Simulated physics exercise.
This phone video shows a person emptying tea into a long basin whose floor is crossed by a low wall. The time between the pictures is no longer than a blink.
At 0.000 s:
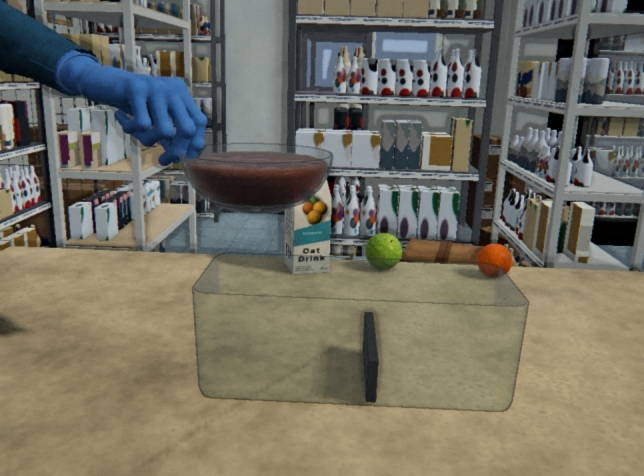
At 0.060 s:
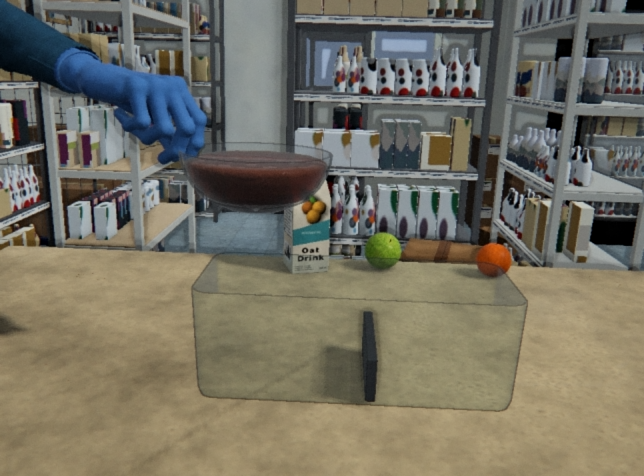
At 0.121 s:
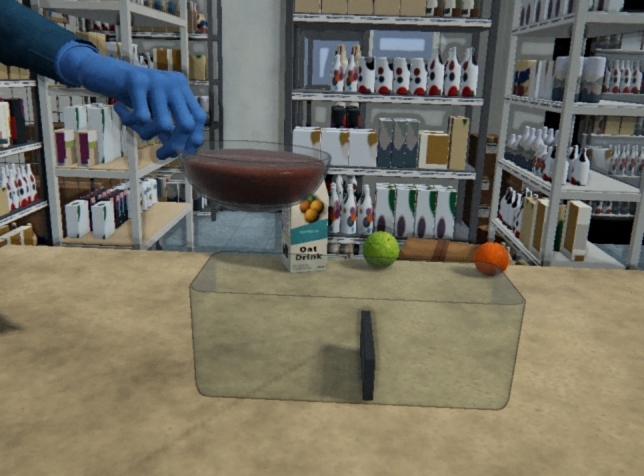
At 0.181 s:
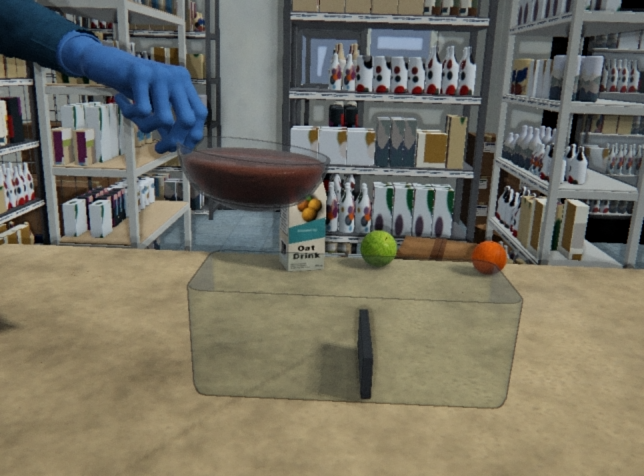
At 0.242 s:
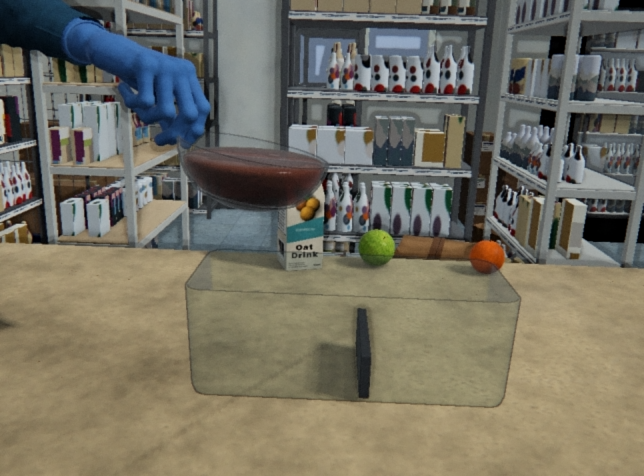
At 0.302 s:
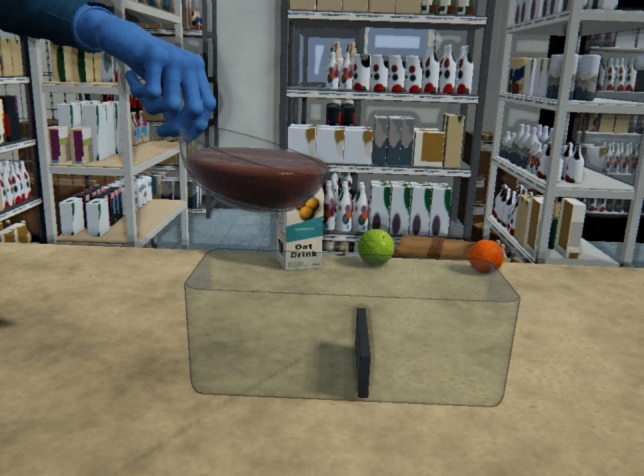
The clip opens on a blue-gloved hand holding a glass bowl of dark reddish-brown tea above a long clear basin with a low dark wall inside, an oat drink carton and two fruits behind it. The hand then rises slightly, gradually tilting the bowl to the right until the tea reaches its lowered rim.
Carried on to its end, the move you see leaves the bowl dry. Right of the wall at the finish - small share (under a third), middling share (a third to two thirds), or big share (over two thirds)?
Middling.
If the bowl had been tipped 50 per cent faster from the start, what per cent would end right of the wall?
Share on the right: Some 45 percent.
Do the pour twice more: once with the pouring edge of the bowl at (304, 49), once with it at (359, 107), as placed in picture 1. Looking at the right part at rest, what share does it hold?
Near 50 % and 80 %.
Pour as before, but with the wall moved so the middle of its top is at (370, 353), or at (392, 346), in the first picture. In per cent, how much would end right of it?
Well, it's close to 55 per cent for the first one, then 30 per cent for the other.
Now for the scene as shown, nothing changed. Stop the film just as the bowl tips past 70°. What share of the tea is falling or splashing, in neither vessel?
Airborne share: Approx. 30 %.
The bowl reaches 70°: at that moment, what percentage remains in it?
20 in a hundred.
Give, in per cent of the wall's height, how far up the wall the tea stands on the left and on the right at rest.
20 per cent for the left part, 40 for the right.
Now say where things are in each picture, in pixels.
The first frame shows tilt 0°; pouring edge (332, 157); surface from (188, 158) to (328, 163); the long basin's rim runs from (205, 272) to (513, 285); the wall's top is at (371, 335).
The second frame shows tilt 1°; pouring edge (332, 157); surface from (187, 158) to (328, 163).
The third frame shows tilt 3°; pouring edge (330, 159); surface from (186, 155) to (327, 163).
The fourth frame shows tilt 6°; pouring edge (329, 162); surface from (185, 153) to (326, 164).
The fifth frame shows tilt 10°; pouring edge (328, 167); surface from (185, 152) to (327, 163).
The sixth frame shows tilt 16°; pouring edge (328, 174); surface from (188, 153) to (329, 168); 2 per cent is over the edge.
A moment on, the bowl is tipped part way and 22 per cent is still to pour, 11 is left of the wall and 39 right of it.
Next, the bowl is tipped right over and 0 per cent is still to pour, 41 is left of the wall and 58 right of it.
Then the bowl is tipped right over and 0 per cent is still to pour, 42 is left of the wall and 58 right of it.
Later the bowl is tipped right over and 0 per cent is still to pour, 42 is left of the wall and 58 right of it.
Finally, 42 per cent lies left of the wall, 58 right of it and 0 outside.
